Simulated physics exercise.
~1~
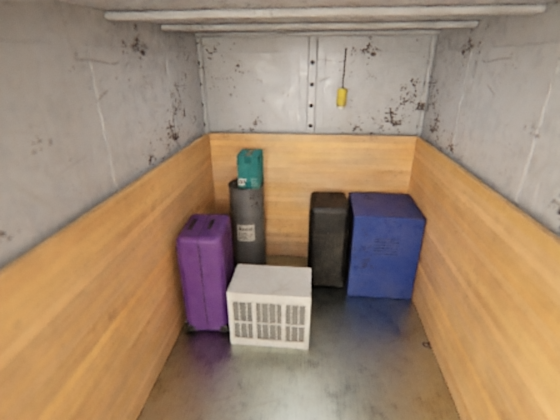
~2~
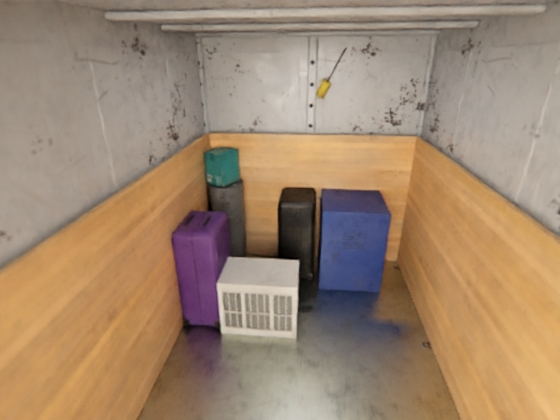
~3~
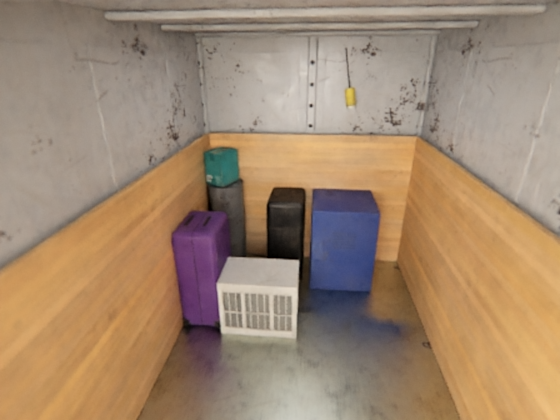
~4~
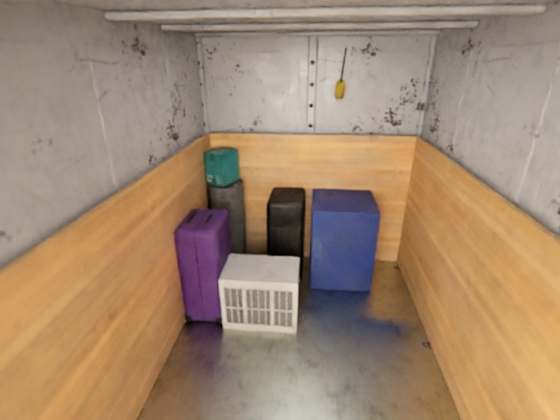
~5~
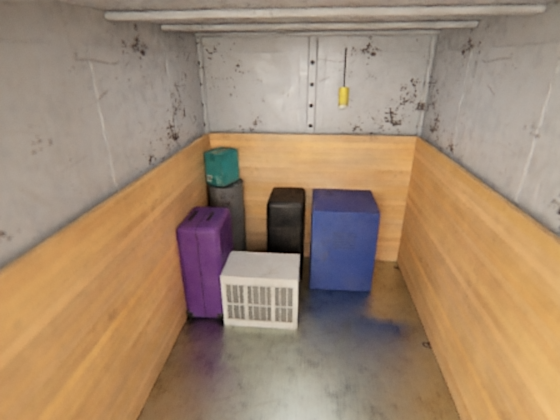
Luggage and boxes in a van slide left, then settle upright as a yellow tag swings.
